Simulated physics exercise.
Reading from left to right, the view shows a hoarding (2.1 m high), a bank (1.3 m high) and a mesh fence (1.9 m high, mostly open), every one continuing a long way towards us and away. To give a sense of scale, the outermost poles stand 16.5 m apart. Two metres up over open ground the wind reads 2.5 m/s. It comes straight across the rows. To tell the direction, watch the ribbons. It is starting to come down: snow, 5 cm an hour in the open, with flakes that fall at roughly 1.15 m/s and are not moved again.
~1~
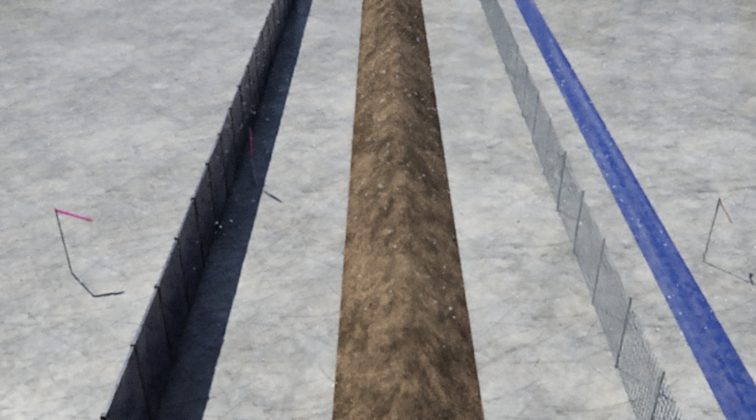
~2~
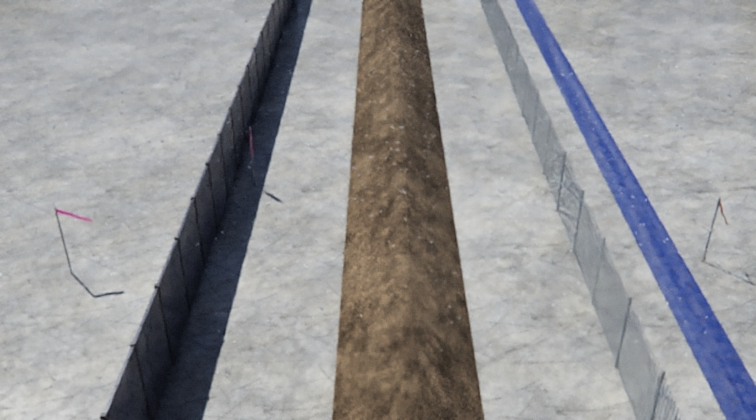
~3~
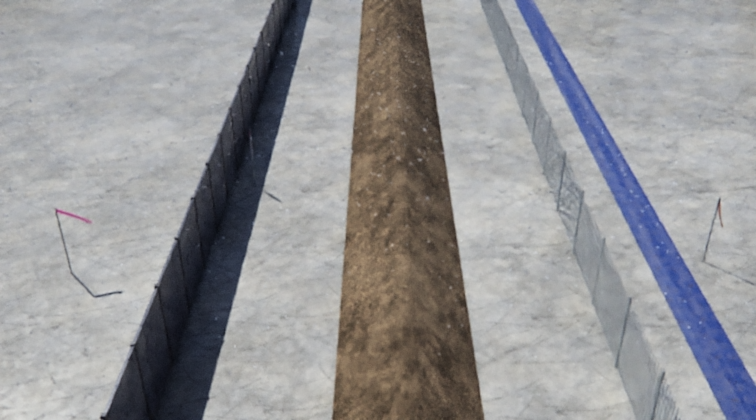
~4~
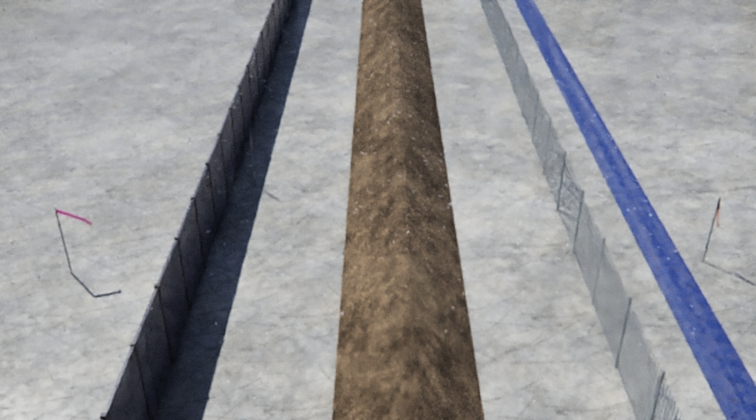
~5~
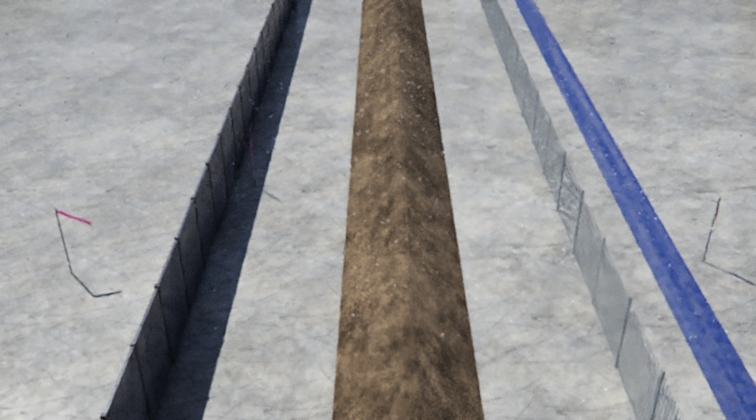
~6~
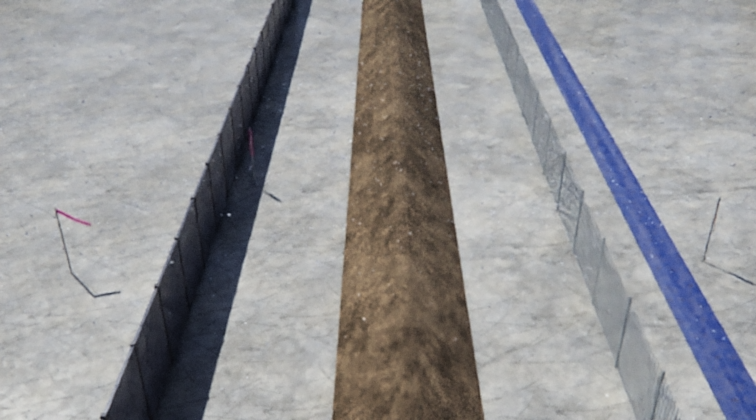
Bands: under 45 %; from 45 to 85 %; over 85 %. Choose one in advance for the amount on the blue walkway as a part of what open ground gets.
The band is more than 85 %.
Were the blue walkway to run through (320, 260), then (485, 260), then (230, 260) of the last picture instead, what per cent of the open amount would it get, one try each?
90 %, then 90 %, then 80 %.
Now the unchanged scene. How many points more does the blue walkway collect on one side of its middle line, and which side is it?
I'd go with the left-hand part, ahead by near 10 points.
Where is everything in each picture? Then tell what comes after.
The left ribbon ends at (93, 221), leaning 70 degrees to the right, in the first picture.
The right ribbon ends at (727, 224), leaning 25 degrees to the right and the blue one passes (664, 259), in the second picture.
Above the rows the flakes slant 70 degrees from upright, towards the right and the top of the bank crosses (402, 188), in the third picture.
The left ribbon ends at (91, 224), leaning 65 degrees to the right and the blue one passes (637, 210), in the fourth picture.
Above the rows the flakes slant 70 degrees from upright, towards the right, in the fifth picture.
The inner ribbon ends at (252, 157), hanging almost straight and the top of the bank crosses (402, 188), in the sixth picture.
After 10 minutes open ground has 8 mm and the blue walkway 8 mm.
After 30 minutes open ground has 25 mm and the blue walkway 25 mm.
After 60 minutes open ground has 50 mm and the blue walkway 51 mm, so the blue walkway has 102 % of the open amount; the left half of it has 106 %, the right half 98 %.
